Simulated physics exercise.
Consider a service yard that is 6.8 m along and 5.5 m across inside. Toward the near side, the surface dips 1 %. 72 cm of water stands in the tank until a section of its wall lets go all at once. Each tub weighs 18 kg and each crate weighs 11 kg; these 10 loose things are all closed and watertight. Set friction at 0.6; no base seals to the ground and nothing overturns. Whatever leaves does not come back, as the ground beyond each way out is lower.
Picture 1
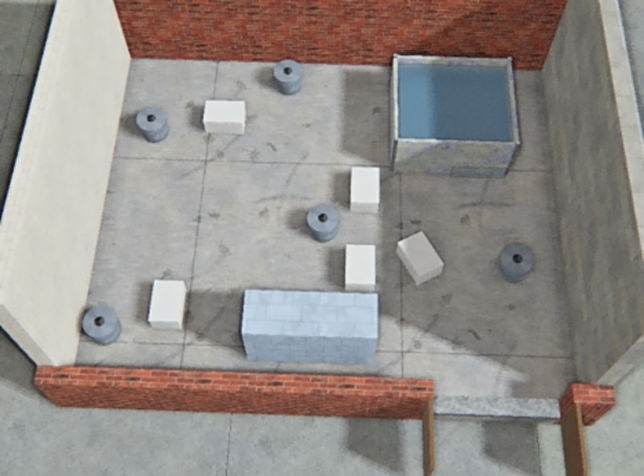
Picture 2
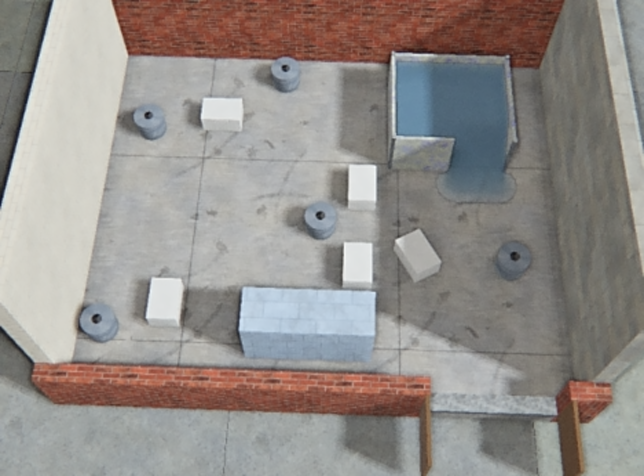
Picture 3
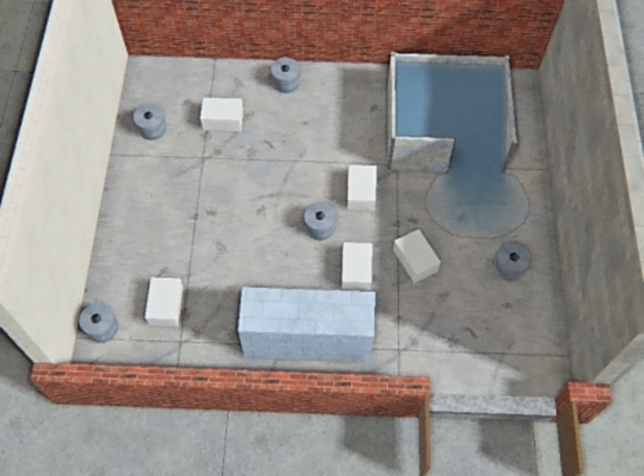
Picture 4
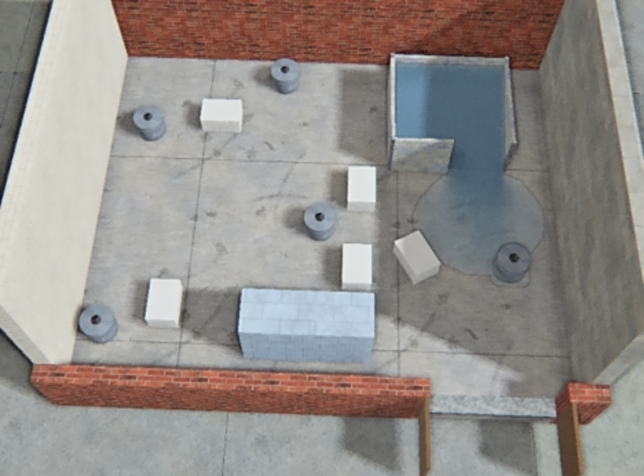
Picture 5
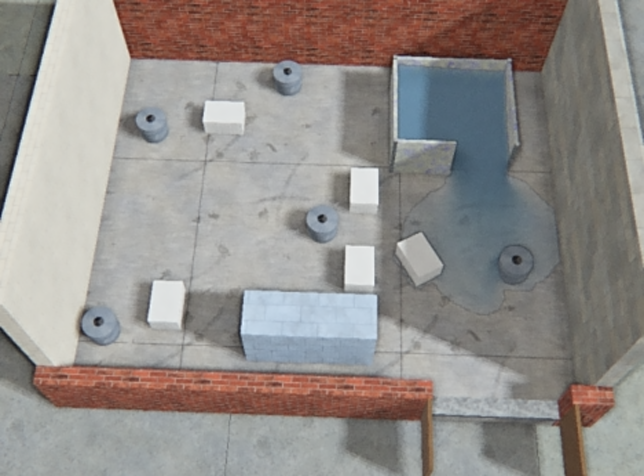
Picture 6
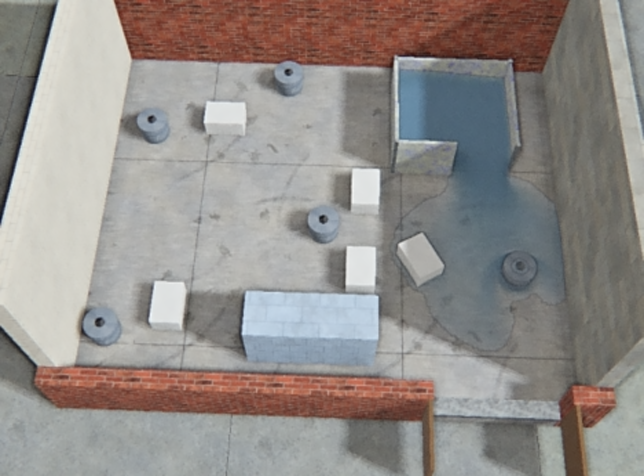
Walled concrete yard with pale blocks and grey tubs, water pouring from an opened corner tank and spreading around one tub.
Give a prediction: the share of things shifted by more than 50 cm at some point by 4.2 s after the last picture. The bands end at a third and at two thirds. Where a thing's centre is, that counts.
Low band.
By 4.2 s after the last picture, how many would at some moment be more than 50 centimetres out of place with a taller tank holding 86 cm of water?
In that case the number is 2.
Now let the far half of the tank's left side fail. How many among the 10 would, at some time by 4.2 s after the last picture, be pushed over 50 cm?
In that case the number is 5.
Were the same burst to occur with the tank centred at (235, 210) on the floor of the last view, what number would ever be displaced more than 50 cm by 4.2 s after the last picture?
Result: 4.
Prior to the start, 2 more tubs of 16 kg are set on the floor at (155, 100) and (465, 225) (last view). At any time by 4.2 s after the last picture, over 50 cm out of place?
Respectively: Doesn't reach it; tops it.
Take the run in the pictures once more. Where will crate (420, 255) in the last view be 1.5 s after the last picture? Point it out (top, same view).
Around (373, 273).
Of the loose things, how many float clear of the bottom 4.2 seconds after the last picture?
The number is 0.
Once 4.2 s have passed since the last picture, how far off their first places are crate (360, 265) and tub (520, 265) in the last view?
30 cm, washed out.
Then, 0.4 s after the last picture 1 of 10 are over 50 cm from their spots; 0 afloat.
Then, 1.5 s after the last picture 2 of 10 are over 50 cm from their spots; 0 afloat.
Then, 2.8 s after the last picture 2 of 10 are over 50 cm from their spots; 0 afloat.
Then, 4.2 s after the last picture 2 of 10 are over 50 cm from their spots, and 2 have been at some point; 0 afloat.
